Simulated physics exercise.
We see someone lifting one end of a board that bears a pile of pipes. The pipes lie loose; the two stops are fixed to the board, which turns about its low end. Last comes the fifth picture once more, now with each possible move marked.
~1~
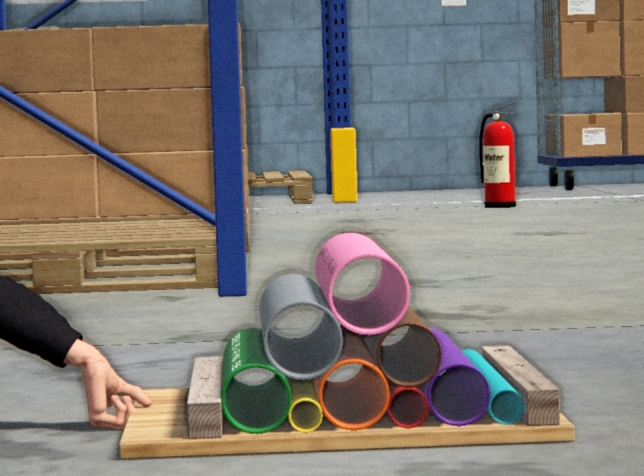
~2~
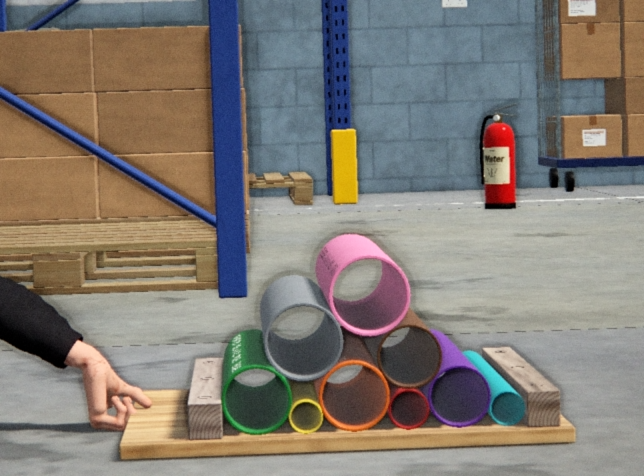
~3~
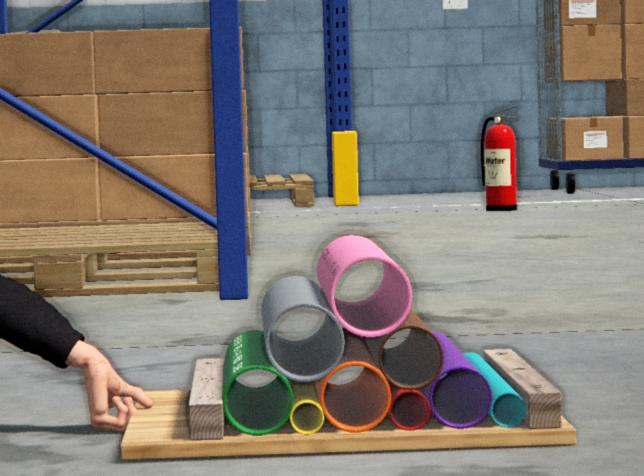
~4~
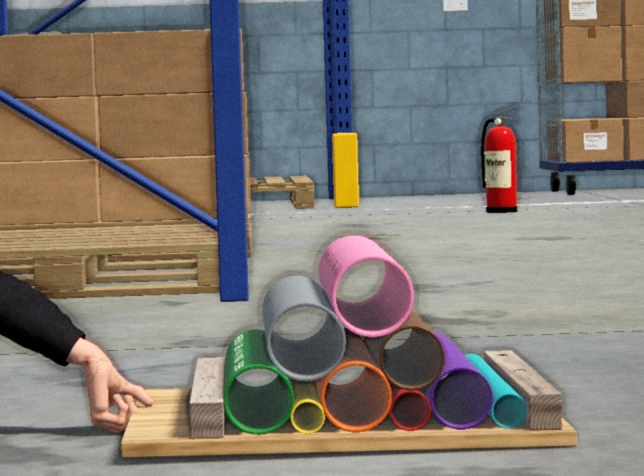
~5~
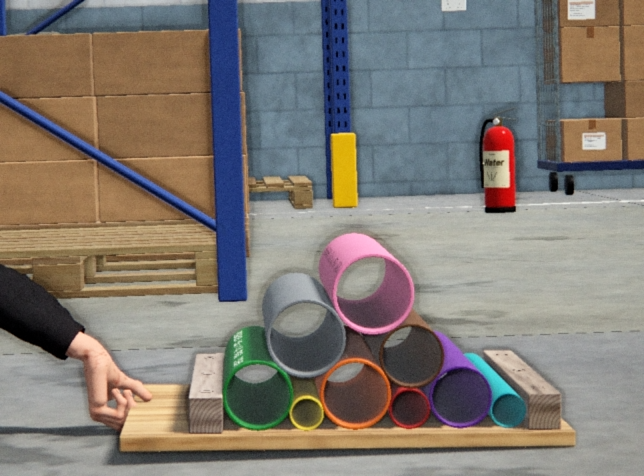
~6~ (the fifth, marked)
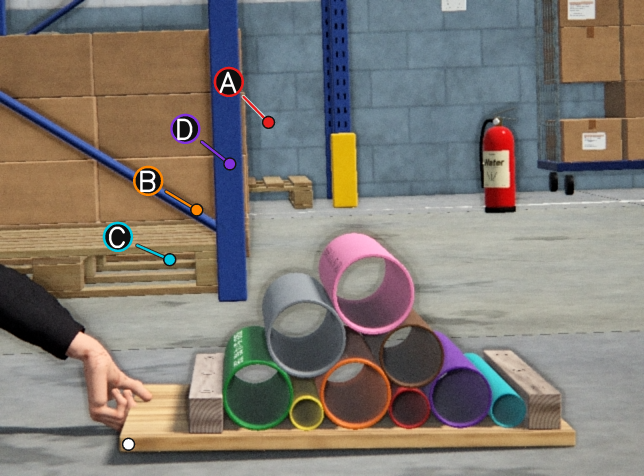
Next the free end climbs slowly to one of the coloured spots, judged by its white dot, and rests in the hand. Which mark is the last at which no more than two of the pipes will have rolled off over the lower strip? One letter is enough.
D is the limit.
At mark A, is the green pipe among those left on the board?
Yes, with A.
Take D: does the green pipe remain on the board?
Yes.
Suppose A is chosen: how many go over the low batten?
With A, three.
On the marked copy, A at (268, 123); B at (197, 210); C at (170, 260); D at (230, 164); the white dot at (129, 444).
With D. Early on, board at 23°.
Further on, board at 40°.
At the end, board at 40°, one over the low batten (pink).
As for the rest, A three over the low batten (grey, brown, pink); B one over the low batten (pink); C none over the low batten.
